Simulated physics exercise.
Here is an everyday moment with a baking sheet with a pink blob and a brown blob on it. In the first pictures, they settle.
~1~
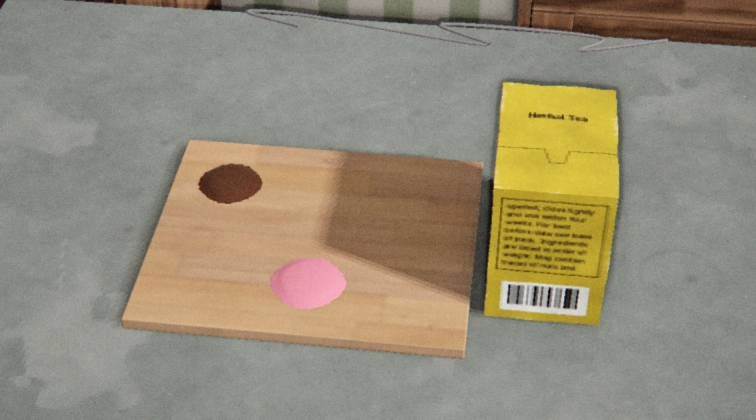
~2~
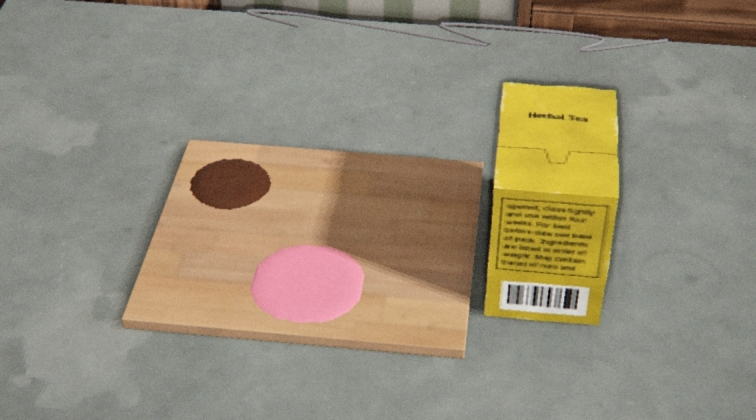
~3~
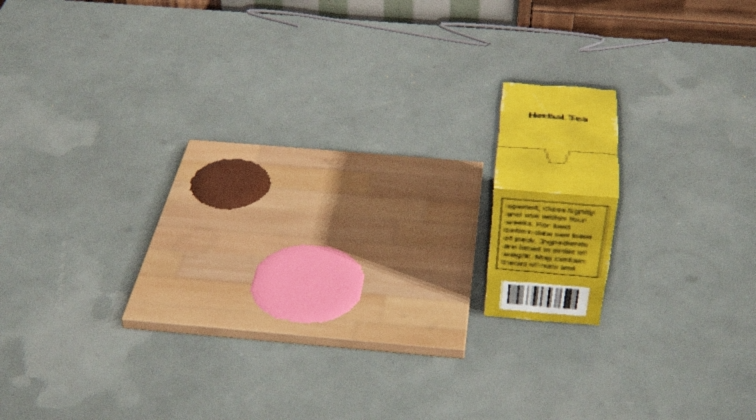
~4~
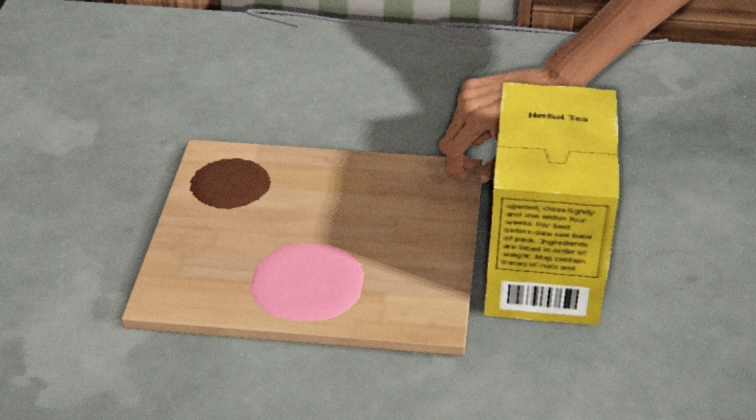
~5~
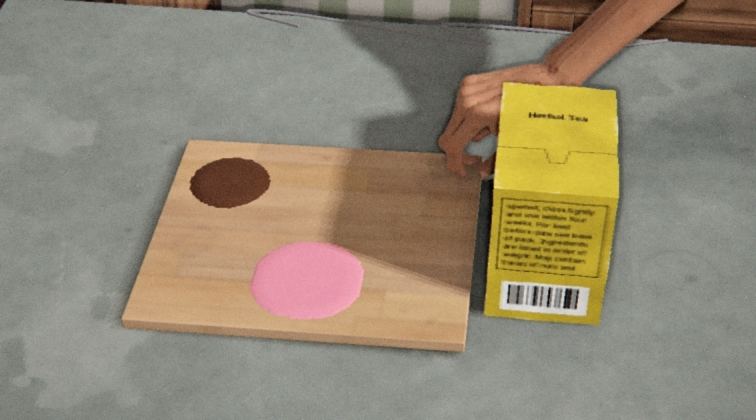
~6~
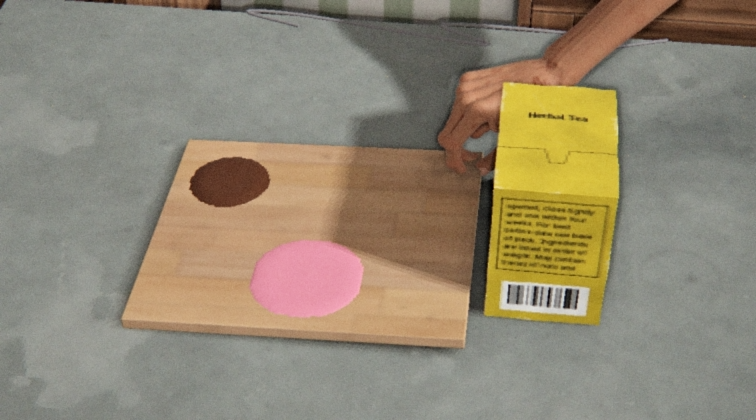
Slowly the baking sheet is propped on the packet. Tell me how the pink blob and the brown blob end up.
The pink blob? It slips off. The brown blob slips off.
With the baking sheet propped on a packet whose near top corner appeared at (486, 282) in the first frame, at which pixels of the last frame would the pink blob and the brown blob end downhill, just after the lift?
The first one ends near (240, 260) and the second near (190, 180).
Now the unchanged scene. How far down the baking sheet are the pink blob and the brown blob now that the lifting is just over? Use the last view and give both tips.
First (152, 260), then (168, 178).
Soon after, slope about 33°; the pink blob has crept down a long way; the brown blob is dripping off the low end.
Later, the pink blob is dripping off the low end; the brown blob is dripping off the low end.
In the end, slope about 33°; the pink blob is dripping off the low end; the brown blob is dripping off the low end.
